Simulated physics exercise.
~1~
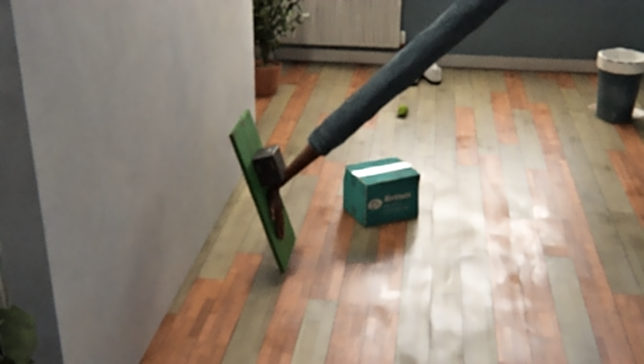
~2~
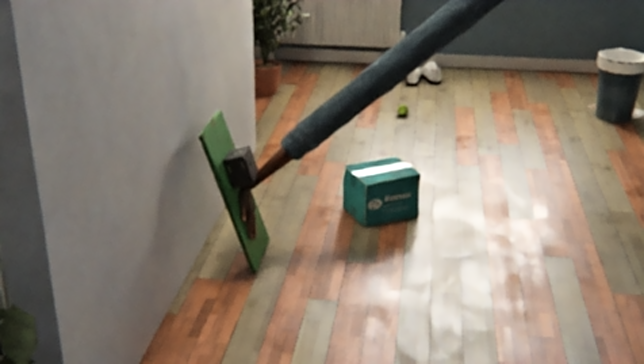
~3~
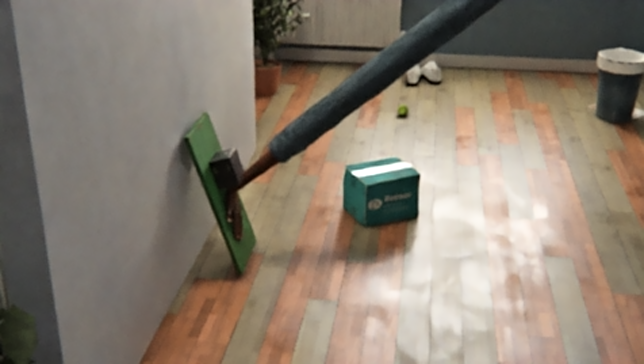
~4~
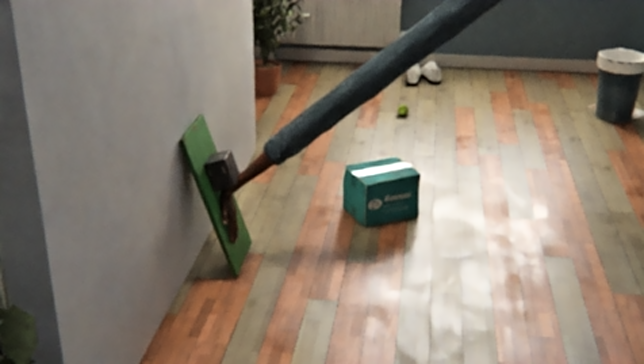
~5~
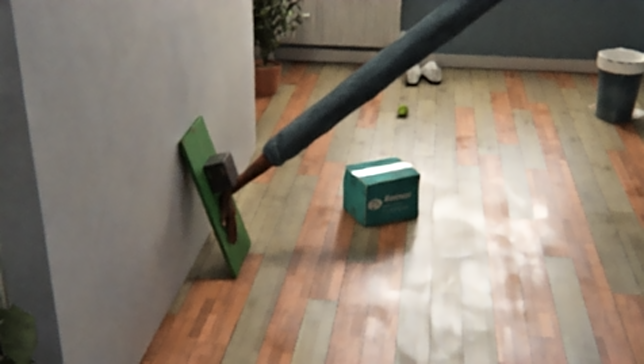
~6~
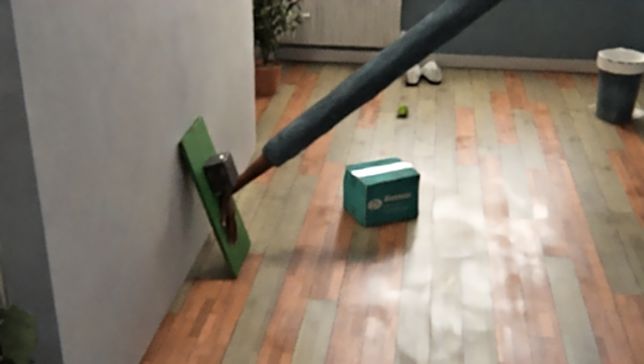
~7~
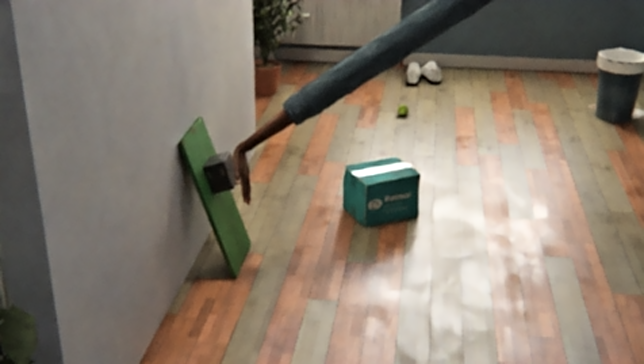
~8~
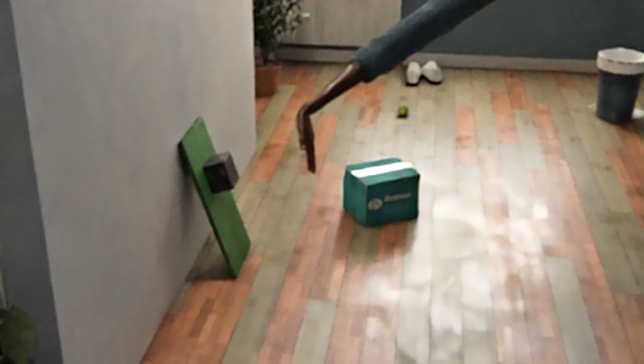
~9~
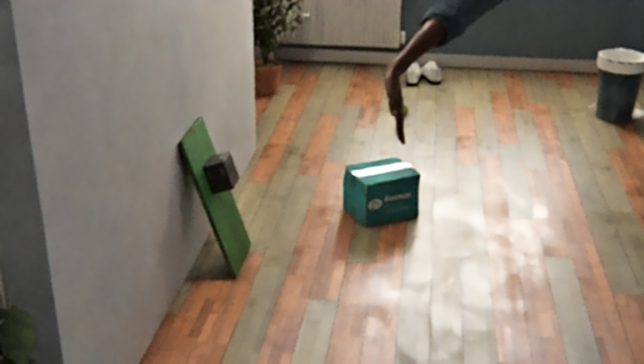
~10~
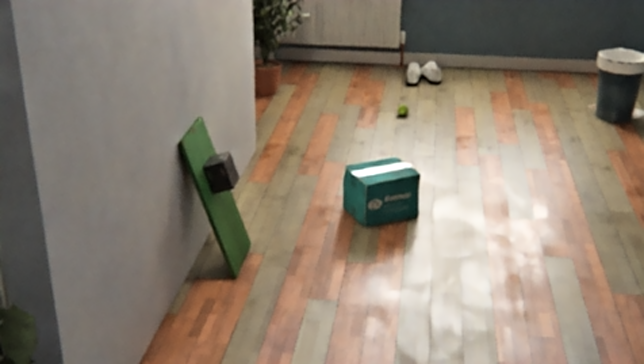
To begin with, a hand on a dark-sleeved arm holds a long green board with a dark block on its face, near a pale wall on the left, while a turquoise box sits on the wood floor. The hand moves the board left until it leans against the wall, then holds it there briefly. Next the fingers let go and the arm draws back, passing above the box and leaving the view at the top. The board does not slip or fall. It ends still leaning on the wall, with the box where it was.
